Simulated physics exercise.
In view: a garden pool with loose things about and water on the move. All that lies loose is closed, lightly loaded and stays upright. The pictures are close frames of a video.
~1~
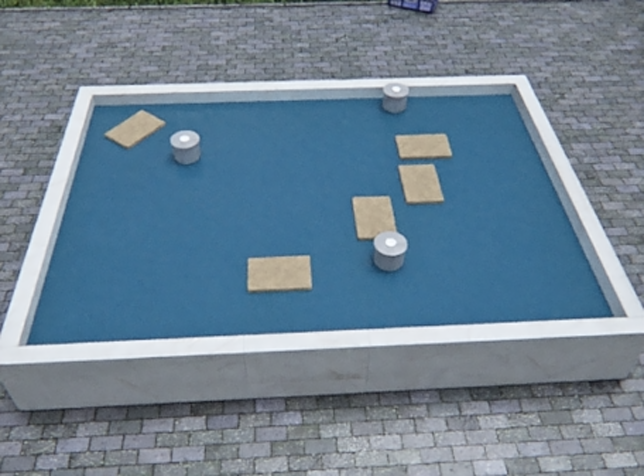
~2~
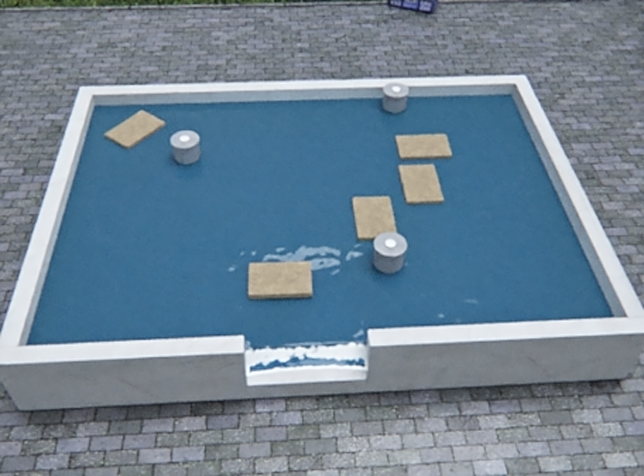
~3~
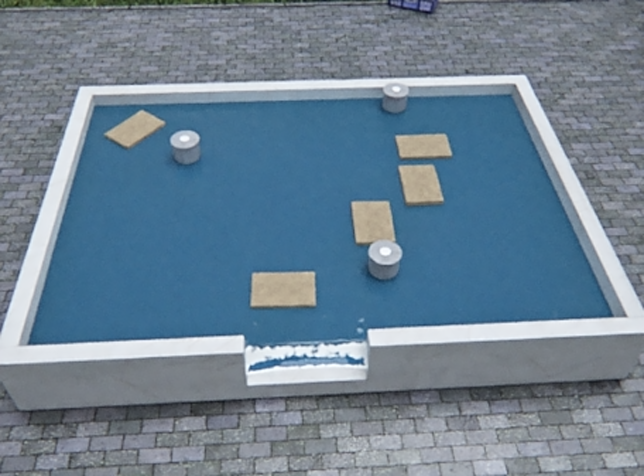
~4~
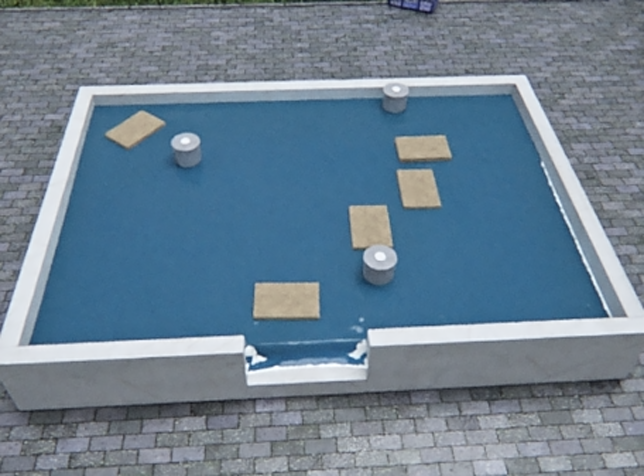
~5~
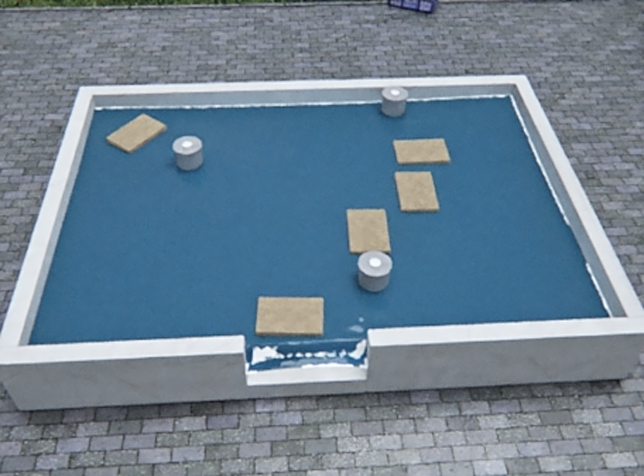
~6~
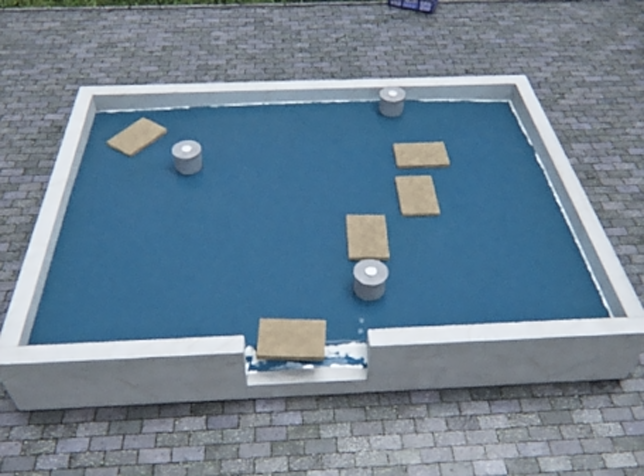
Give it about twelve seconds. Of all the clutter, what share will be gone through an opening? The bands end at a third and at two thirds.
That comes to between one and two thirds.
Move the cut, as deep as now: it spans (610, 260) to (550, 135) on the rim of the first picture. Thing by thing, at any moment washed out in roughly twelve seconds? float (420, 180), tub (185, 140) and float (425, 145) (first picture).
One after the other: Washed out, kept in, through.
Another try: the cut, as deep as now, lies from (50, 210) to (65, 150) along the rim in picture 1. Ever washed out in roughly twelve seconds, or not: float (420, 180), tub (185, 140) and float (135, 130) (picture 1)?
In that order: No, out, carried outside.
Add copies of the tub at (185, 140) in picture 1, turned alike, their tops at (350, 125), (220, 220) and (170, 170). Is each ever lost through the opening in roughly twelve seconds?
In that order: Stays, carried outside, kept in.
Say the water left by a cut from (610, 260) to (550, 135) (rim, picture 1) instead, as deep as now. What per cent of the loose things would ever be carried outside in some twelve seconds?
I make it 60 per cent.
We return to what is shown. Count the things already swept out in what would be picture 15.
2 of them.
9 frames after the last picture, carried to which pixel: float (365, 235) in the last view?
Around (350, 281).
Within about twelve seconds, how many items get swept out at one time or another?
That makes 3.
A moment on, 1 of 8 are out; 7 afloat.
Next, 2 of 8 are out; 6 afloat.
Later, 3 of 8 are out; 5 afloat.
In the end, 3 of 8 are out; 5 afloat.
